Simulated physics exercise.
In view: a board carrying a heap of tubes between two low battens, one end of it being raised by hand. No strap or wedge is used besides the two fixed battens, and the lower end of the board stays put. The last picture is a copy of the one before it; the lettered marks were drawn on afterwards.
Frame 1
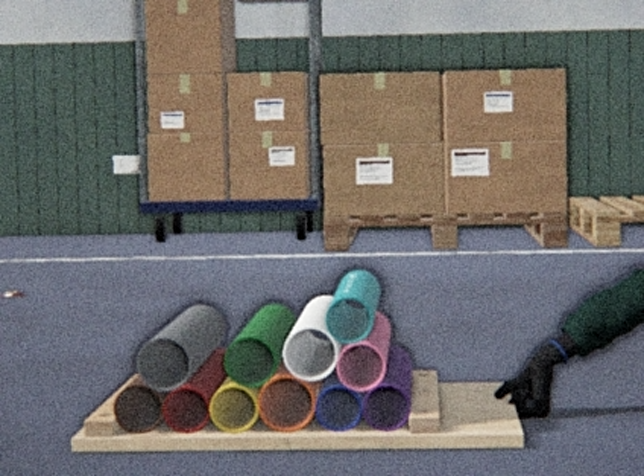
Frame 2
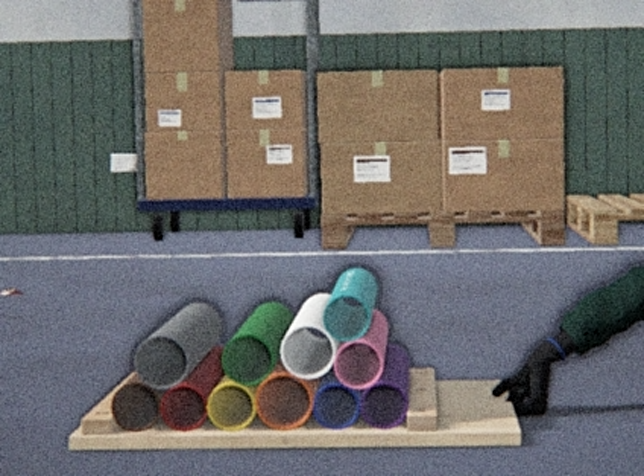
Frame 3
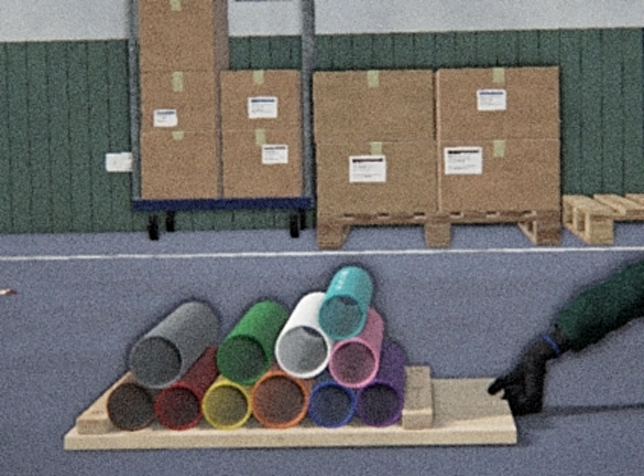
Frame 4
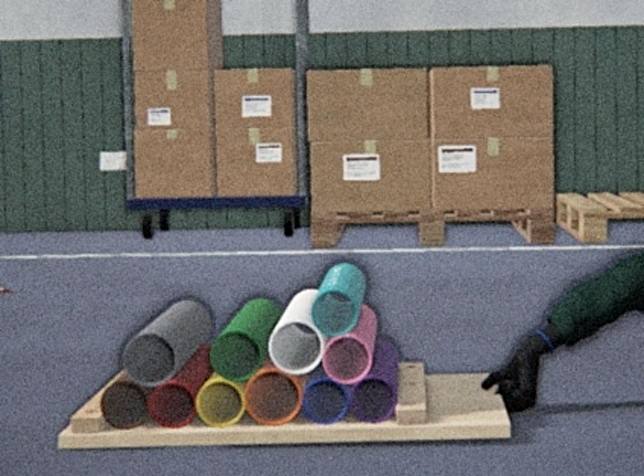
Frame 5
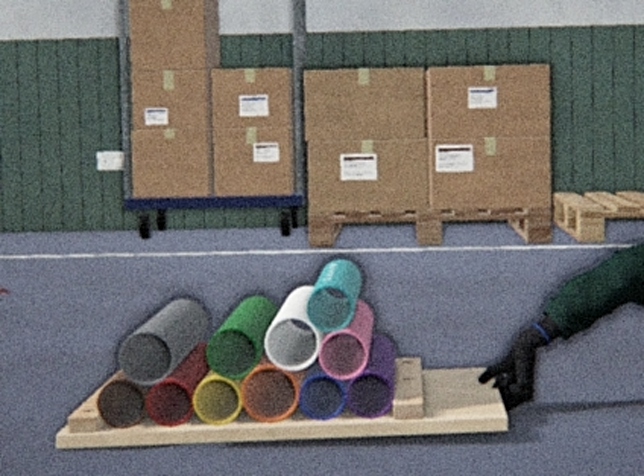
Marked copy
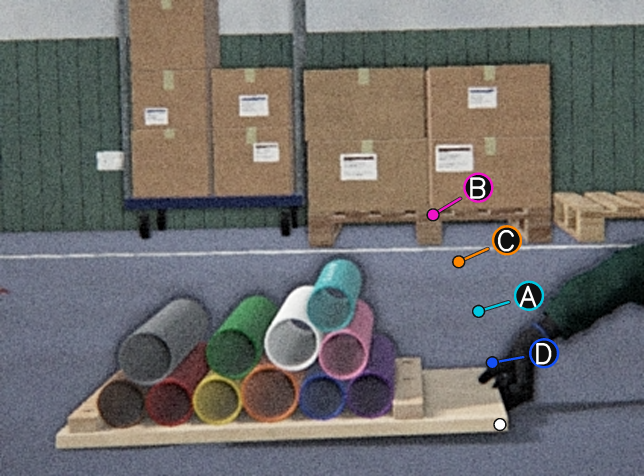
A wooden board stacked with colourful tubes shifts very slightly left in view along with the boxes and pallets behind it, while a dark-gloved hand stays at its right end and the tubes keep their arrangement.
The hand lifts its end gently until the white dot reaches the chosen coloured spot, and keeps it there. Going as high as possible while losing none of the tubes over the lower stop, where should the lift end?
Raise it to A.
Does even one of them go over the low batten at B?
Yes, at B.
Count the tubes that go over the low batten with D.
The count is none.
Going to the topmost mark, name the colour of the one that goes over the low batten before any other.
It is the grey one.
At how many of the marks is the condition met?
Two of them.
On the marked copy, A at (478, 311); B at (433, 215); C at (459, 262); D at (492, 363); the white dot at (500, 425).
Taking A. A third of the way, board at 13°.
Two thirds of the way, board at 16°.
When it is over, board at 16°, none over the low batten.
As for the rest, B five over the low batten; C four over the low batten (green, grey, white, turquoise); D none over the low batten.
